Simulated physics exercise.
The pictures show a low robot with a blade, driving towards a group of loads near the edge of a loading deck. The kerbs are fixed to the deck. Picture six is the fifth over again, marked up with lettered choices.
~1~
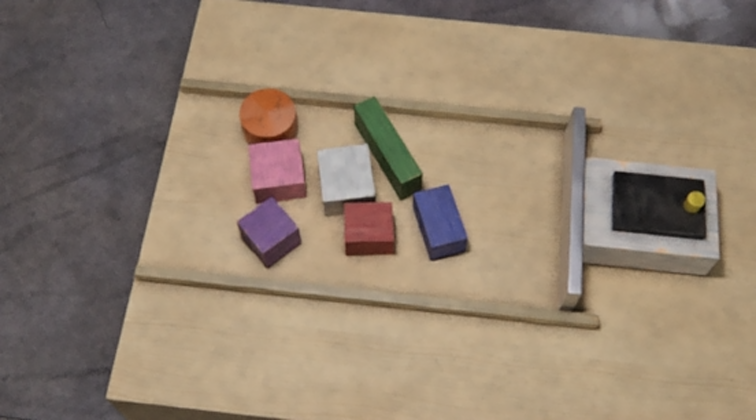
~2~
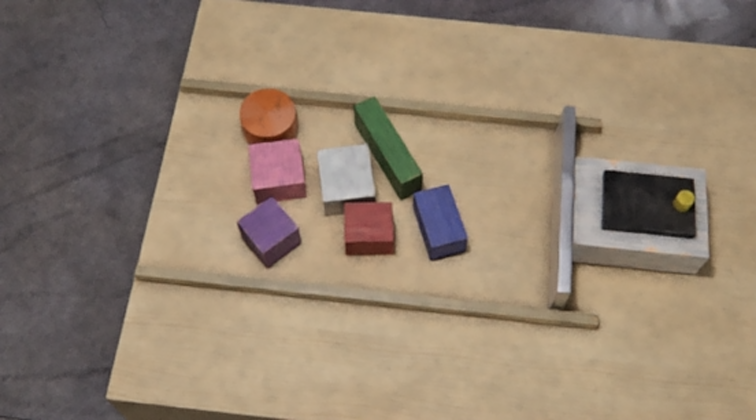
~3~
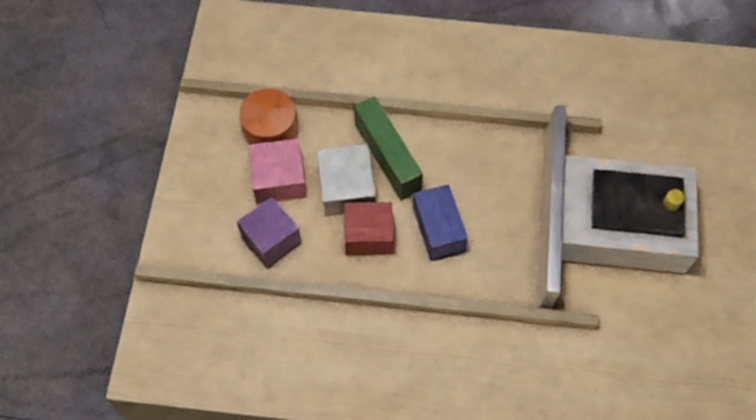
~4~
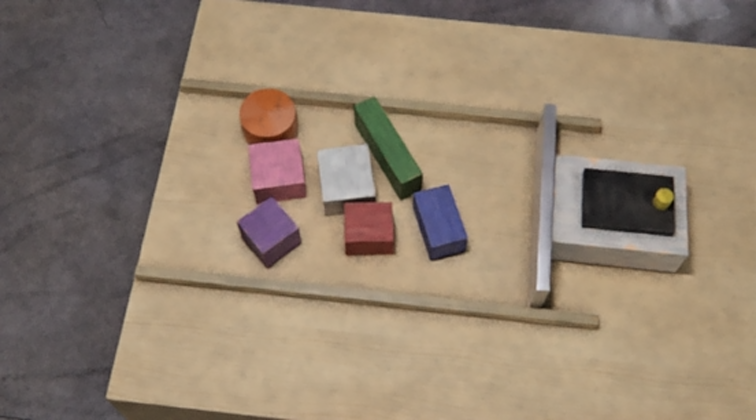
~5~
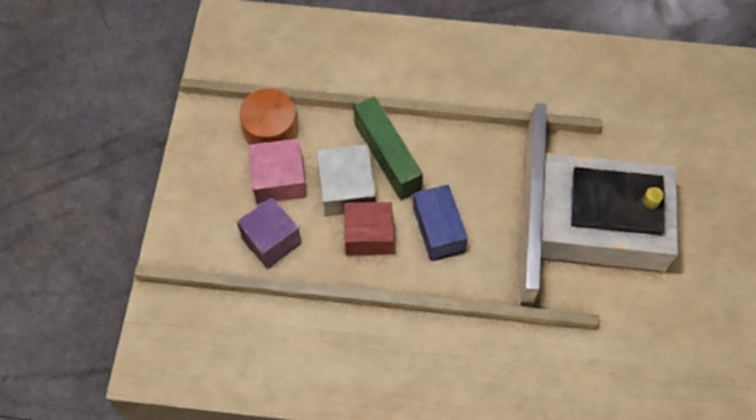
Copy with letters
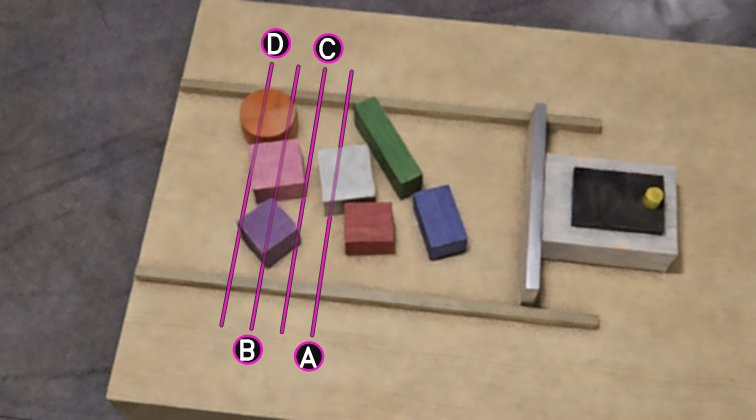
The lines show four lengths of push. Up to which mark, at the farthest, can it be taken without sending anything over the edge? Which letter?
B.
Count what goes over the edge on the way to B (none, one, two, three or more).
In all, none.
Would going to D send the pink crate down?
Yes.
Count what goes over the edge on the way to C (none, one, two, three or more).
In all, none.
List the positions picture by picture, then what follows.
In the first picture, red crate (369, 229); white crate (347, 180); pink crate (278, 171).
In the second picture, robot (642, 202); green bar (387, 148).
In the third picture, robot (631, 201); purple crate (270, 233).
In the fourth picture, robot (621, 200); red crate (369, 229).
In the fifth picture, robot (611, 199); pink crate (278, 171); green bar (387, 148); blue crate (440, 223).
On the marked copy, A at (333, 195); B at (277, 189); C at (305, 192); D at (248, 186).
With B. Early on, robot (516, 190); blue crate (413, 222); orange canister (269, 121).
Further on, robot (420, 180); purple crate (219, 228); pink crate (235, 162).
At the end, robot (349, 173); purple crate (149, 223); pink crate (178, 143); nothing has fallen.
As for the rest, A is safe but short; C is safe but short; D drops the pink crate and purple crate.
